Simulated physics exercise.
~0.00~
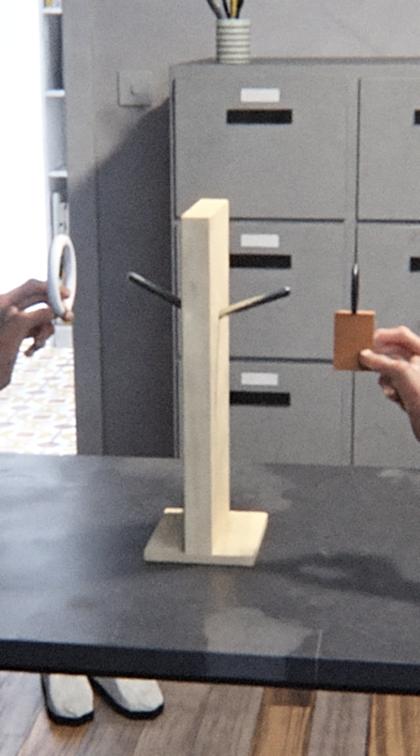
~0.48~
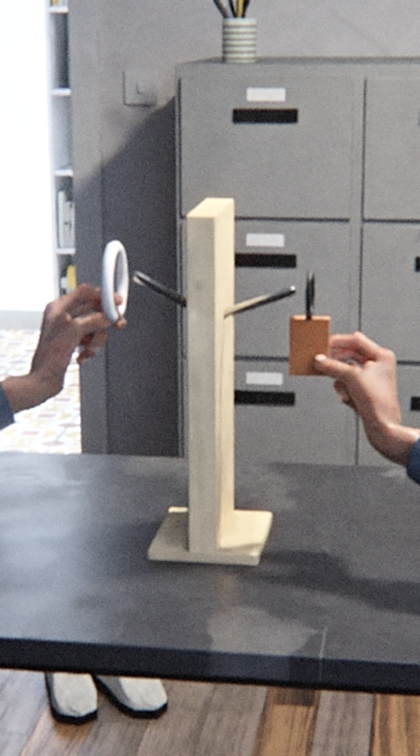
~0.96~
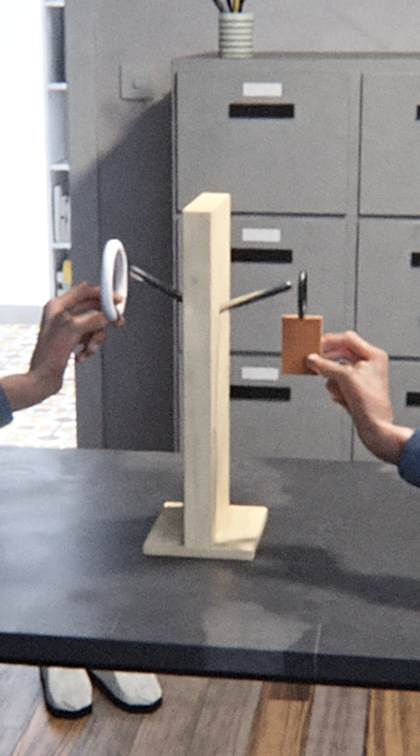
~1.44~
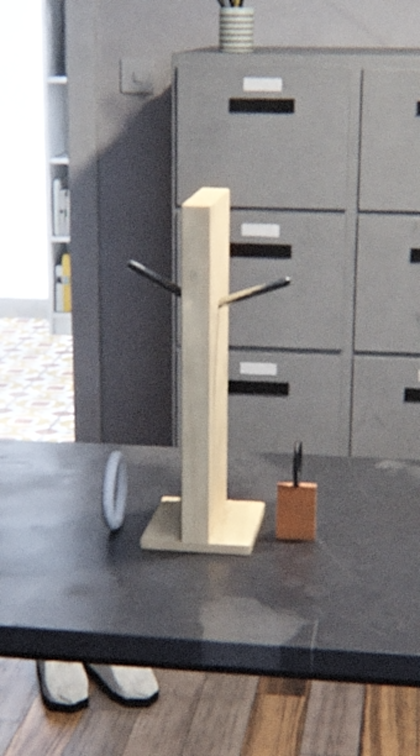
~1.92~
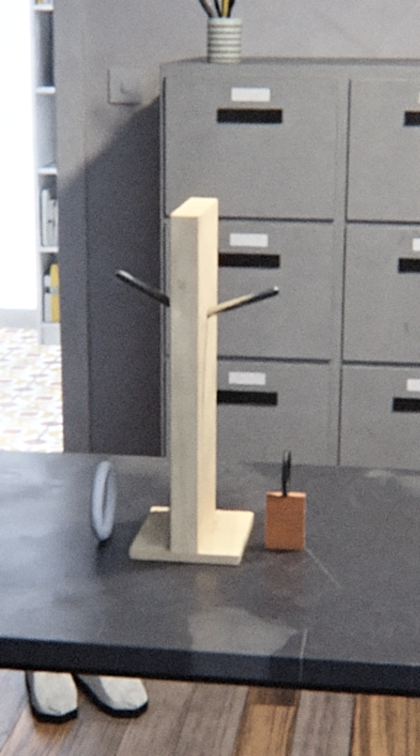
Two hands bring a white ring and an orange tag toward the pegs, but both drop.
